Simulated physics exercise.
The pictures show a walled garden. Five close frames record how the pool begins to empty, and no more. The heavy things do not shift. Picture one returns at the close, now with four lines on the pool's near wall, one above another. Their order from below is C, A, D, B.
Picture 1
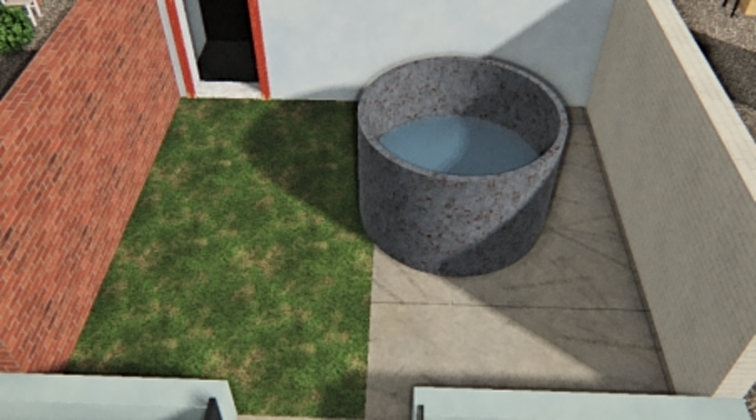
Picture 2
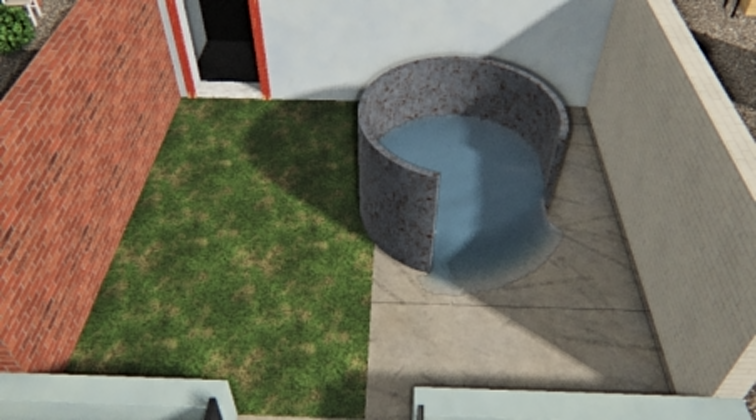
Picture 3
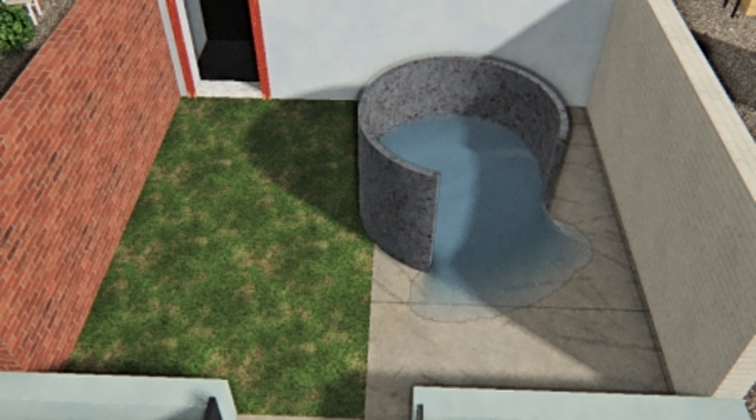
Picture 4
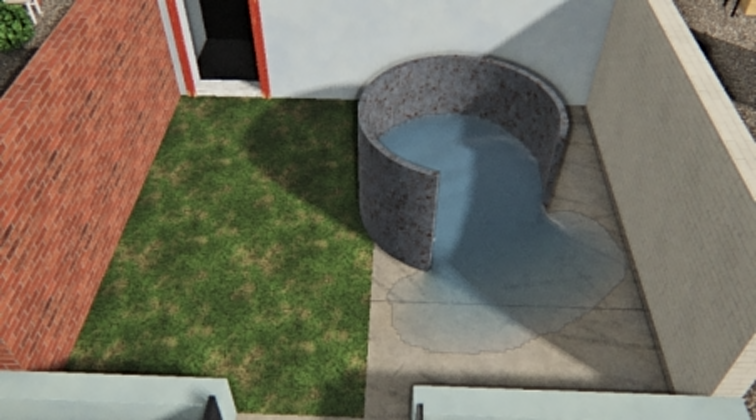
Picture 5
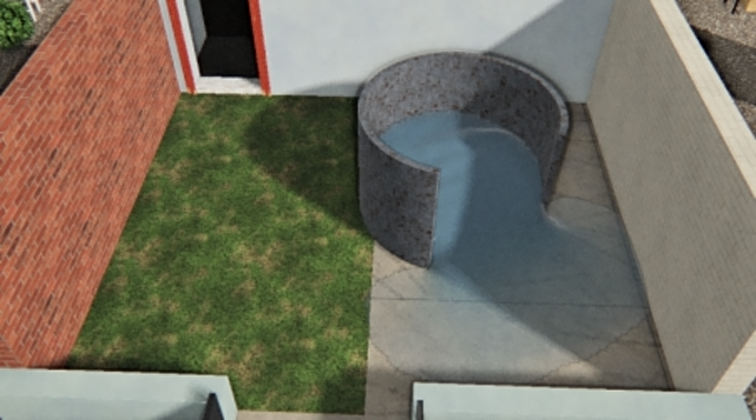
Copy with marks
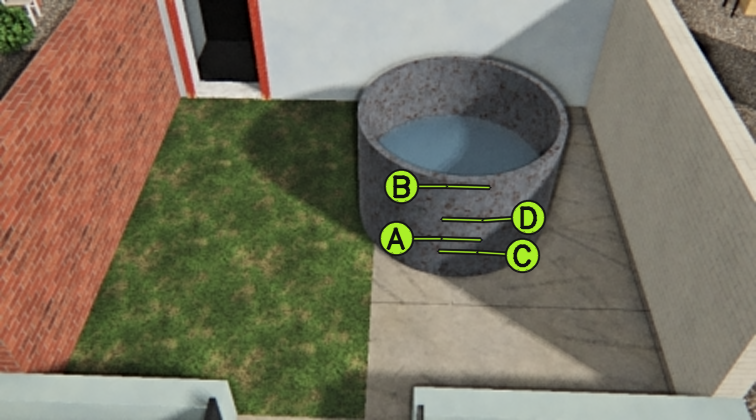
In the video, a round stone pool of still water stands beside grass in a walled garden; its front right section disappears, and water pours through the gap, spreading forward and right across the paved ground.
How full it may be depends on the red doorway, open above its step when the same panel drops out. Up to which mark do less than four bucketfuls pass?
I would pick line D.
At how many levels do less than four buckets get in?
Three of the four.
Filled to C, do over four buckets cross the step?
No, that is safe.
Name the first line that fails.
That would be B.
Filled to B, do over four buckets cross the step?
Yes.
In lime, A at (460, 239); B at (467, 186); C at (458, 251); D at (463, 219); from the bottom up C, A, D, B.
Choosing A, nothing gets over.
Choosing B, about 11 bucketfuls get in.
Choosing C, nothing gets over.
Choosing D, a bucket or two gets in.
